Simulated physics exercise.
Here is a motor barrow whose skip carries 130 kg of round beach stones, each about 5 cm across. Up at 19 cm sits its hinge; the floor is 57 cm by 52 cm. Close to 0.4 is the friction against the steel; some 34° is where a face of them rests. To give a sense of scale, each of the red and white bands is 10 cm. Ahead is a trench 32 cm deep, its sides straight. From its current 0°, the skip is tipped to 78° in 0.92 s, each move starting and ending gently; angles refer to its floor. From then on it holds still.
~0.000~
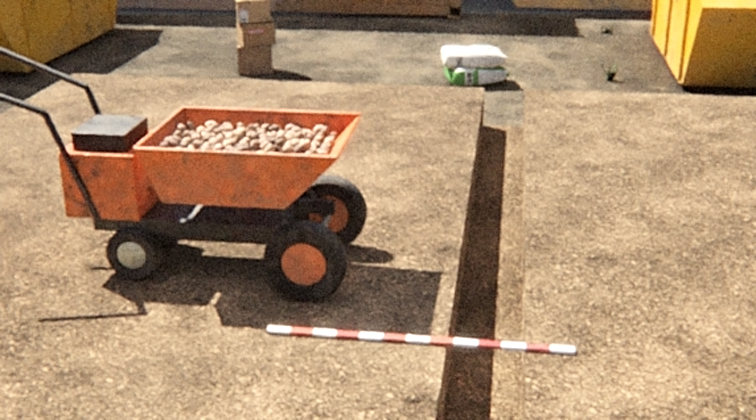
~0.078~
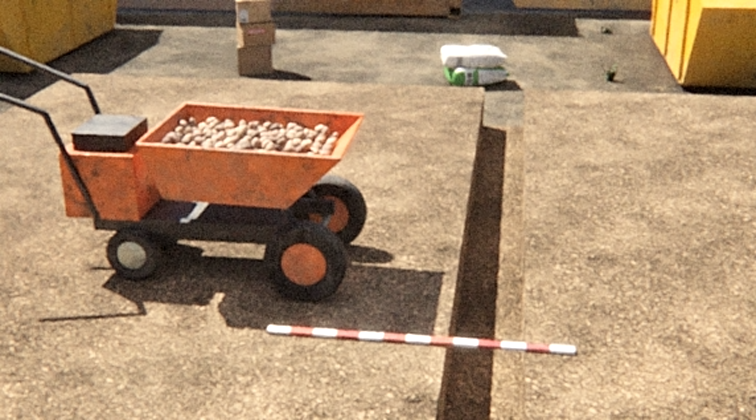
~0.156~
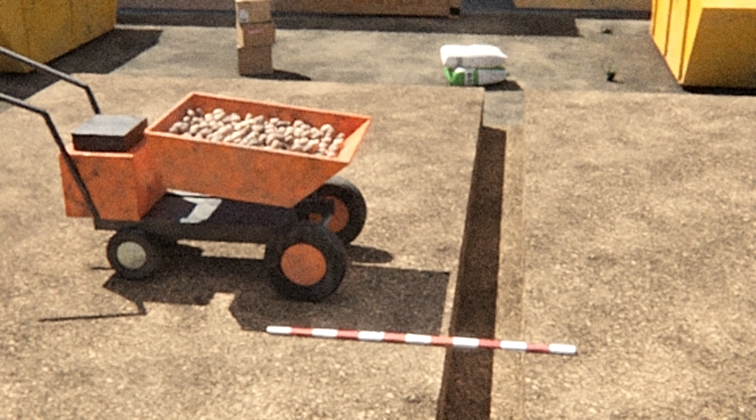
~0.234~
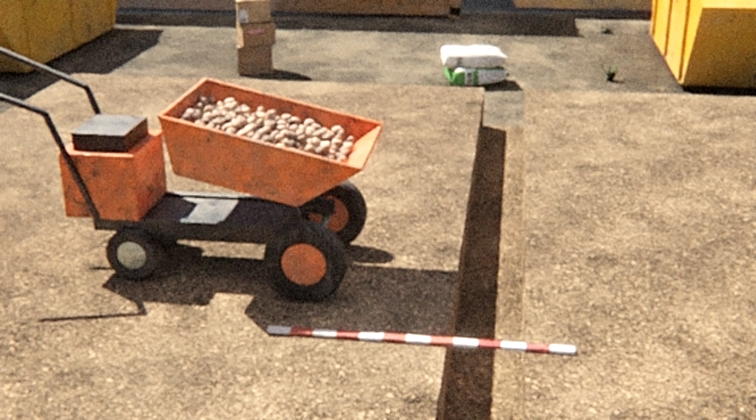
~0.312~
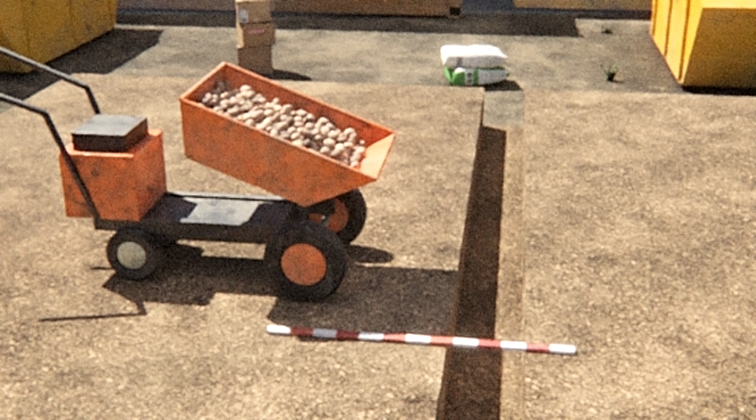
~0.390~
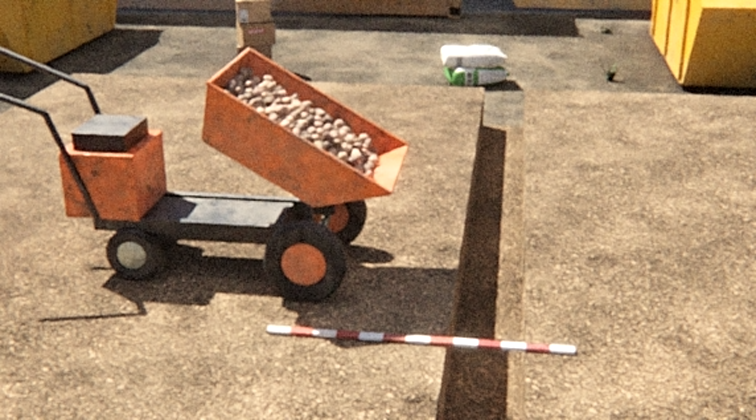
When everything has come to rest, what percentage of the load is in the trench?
About 94 per cent.
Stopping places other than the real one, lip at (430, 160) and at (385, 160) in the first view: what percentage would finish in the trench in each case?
Near 15 and near 60 percent.
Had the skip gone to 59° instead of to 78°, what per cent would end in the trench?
I'd guess some 95 in a hundred.
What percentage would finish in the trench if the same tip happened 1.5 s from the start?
I'd put it at some 95 in a hundred.
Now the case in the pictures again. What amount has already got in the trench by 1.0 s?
By then, around 60 percent.
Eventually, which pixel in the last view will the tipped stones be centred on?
(490, 323).
After 0.7 s the floor is at 66°; 100 % in the skip; the foremost stones are at (430, 225).
After 1.0 s the floor is at 78°; 31 % in the skip, 8 % short of the trench, 60 % in the trench; the foremost stones are at (525, 305).
After 1.4 s the floor is at 78°; 0 % in the skip, 7 % short of the trench, 91 % in the trench, 2 % past the trench; the foremost stones are at (603, 285).
After 3.3 s the floor is at 78°; 0 % in the skip, 4 % short of the trench, 94 % in the trench, 2 % past the trench; the foremost stones are at (669, 289).
